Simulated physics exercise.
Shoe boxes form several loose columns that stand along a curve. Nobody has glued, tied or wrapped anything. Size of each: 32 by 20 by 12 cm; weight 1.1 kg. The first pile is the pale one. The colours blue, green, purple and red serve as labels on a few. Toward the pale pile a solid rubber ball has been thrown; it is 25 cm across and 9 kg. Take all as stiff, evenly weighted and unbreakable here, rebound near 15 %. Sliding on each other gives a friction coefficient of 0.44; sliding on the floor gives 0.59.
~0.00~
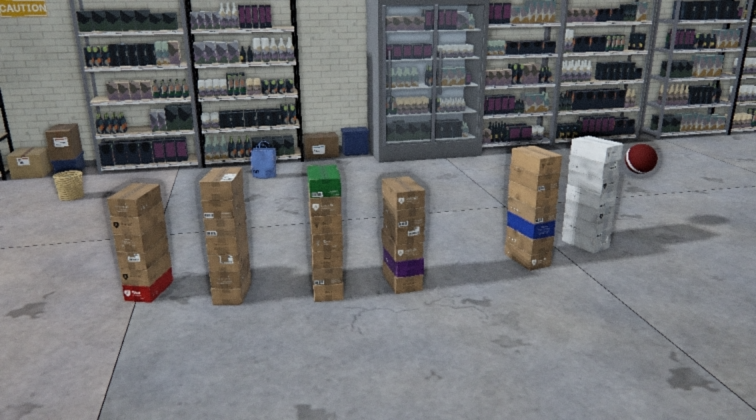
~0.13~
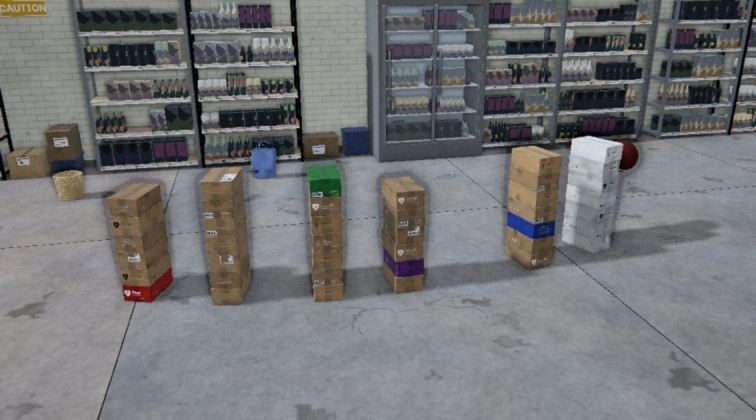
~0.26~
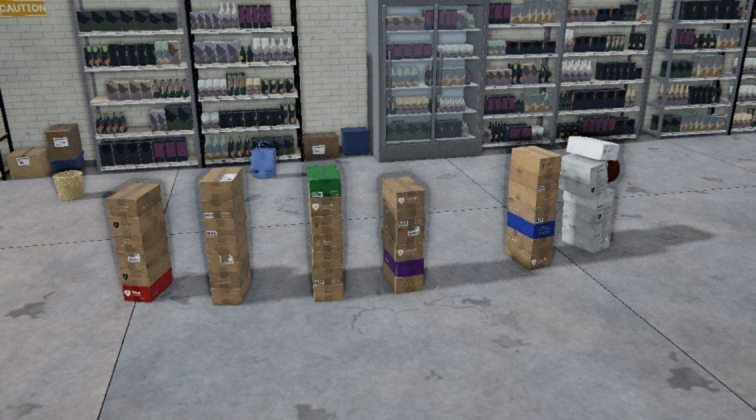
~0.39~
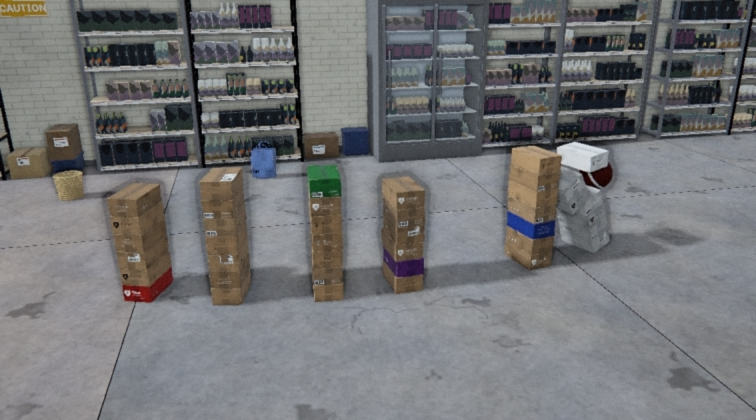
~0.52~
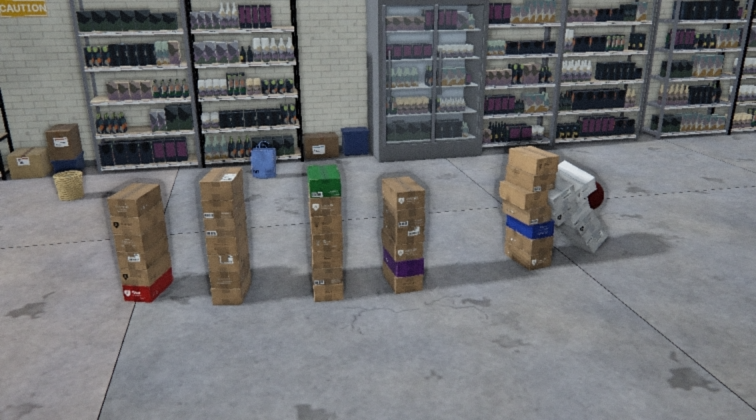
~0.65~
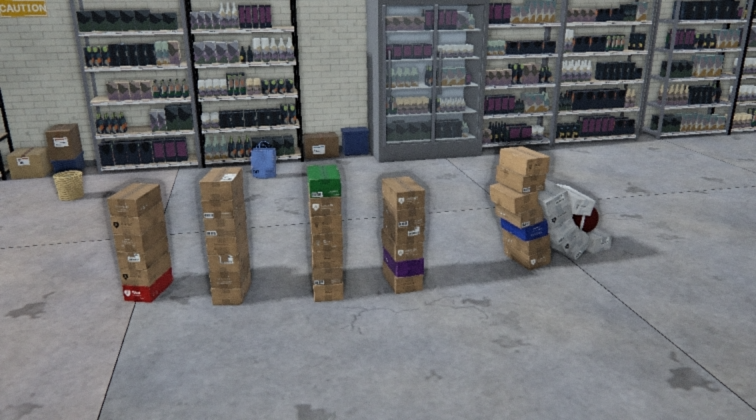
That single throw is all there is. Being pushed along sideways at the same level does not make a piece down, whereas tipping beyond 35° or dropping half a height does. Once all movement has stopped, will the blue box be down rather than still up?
Yes, it ends up out of place.
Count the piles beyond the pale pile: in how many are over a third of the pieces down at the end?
That comes to 2.
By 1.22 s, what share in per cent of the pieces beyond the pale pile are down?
20 %.
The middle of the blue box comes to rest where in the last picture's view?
It ends up at about (478, 258) in the last picture.
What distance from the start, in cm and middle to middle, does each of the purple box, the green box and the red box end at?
Here purple ends up 20 centimetres away, green 0 centimetres and red 0 centimetres.
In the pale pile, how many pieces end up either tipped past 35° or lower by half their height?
6 pieces.
Around 0.74 s, 6 of the pale pile down; none of the 33 other boxes down, 7 disturbed; blue box tipped 13°.
Around 0.96 s, 6 of the pale pile down; 6 of the 33 other boxes down; blue box tipped 36°.
Around 1.22 s, 6 of the pale pile down; 6 of the 33 other boxes down; blue box on its side; purple box displaced 19 mm.
Around 1.74 s, 6 of the pale pile down; 12 of the 33 other boxes down; blue box on its side; purple box tipped 38°.
Finally (3.9 s), 6 of the pale pile down; 12 of the 33 other boxes down; blue box on its side; purple box tipped 43°; green box displaced 18 mm. Seen by the last camera, middles, blue box near (478, 258), purple box near (377, 264).
